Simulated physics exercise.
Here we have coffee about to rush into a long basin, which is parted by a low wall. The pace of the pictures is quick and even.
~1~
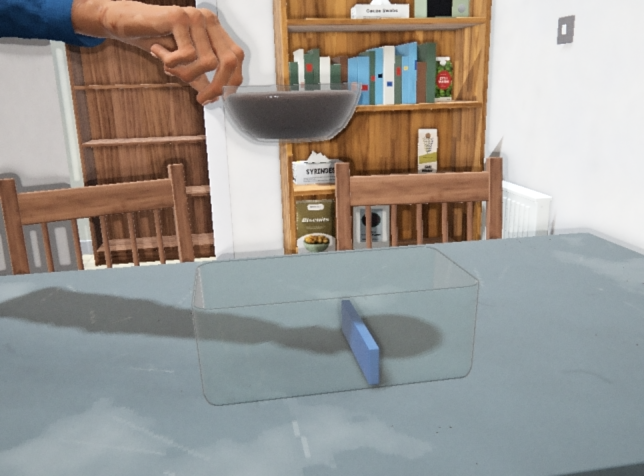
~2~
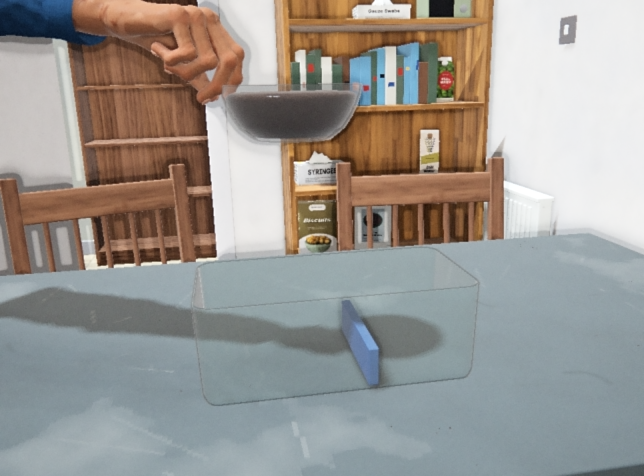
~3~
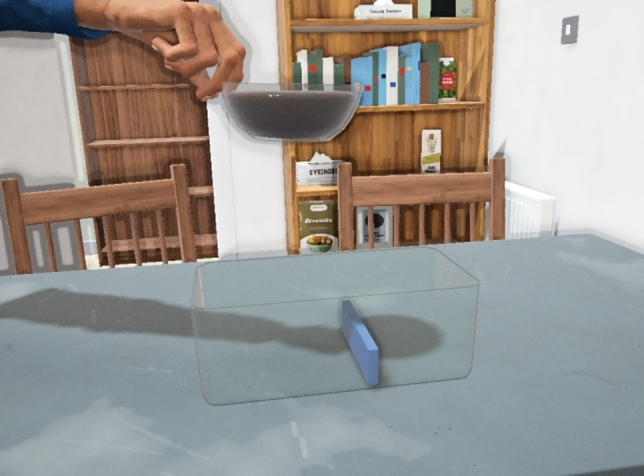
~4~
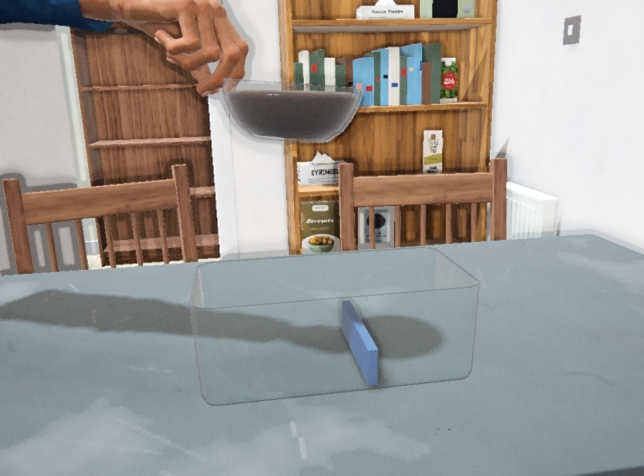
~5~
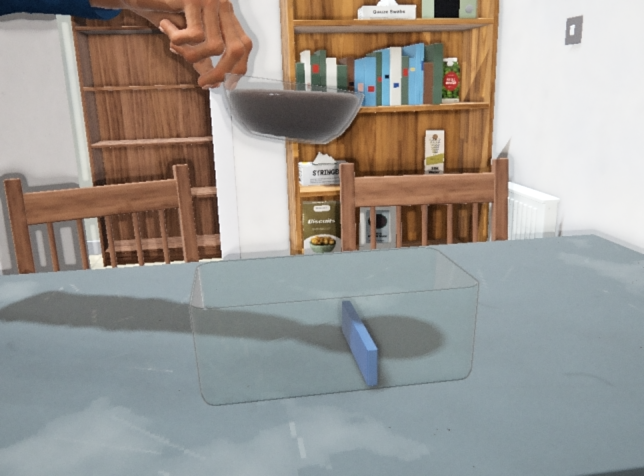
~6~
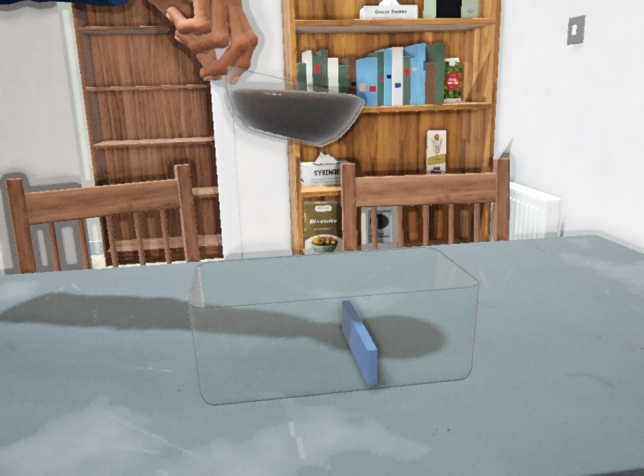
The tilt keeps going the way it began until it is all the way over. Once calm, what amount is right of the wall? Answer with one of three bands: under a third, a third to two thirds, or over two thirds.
Over two thirds.
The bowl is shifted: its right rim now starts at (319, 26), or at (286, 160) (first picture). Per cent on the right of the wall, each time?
75 %, then 10 %.
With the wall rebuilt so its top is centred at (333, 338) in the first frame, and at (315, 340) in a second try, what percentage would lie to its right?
Near 75 % and 80 %.
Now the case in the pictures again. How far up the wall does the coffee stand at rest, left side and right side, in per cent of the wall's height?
The left side ends up close to 10, the right side close to 60.
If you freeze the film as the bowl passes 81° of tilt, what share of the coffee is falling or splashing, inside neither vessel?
It's close to 55 %.
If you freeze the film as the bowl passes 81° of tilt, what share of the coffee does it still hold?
I'd reckon near 15 percent is still held at that tilt.
A moment on, the bowl is tipped on its side and 15 per cent is still to pour, 0 is left of the wall and 29 right of it.
Next, the bowl is tipped right over and 0 per cent is still to pour, 14 is left of the wall and 80 right of it.
Then the bowl is tipped right over and 0 per cent is still to pour, 19 is left of the wall and 78 right of it.
Later the bowl is tipped right over and 0 per cent is still to pour, 19 is left of the wall and 77 right of it.
In the end 19 per cent lies left of the wall, 77 right of it and 4 outside.
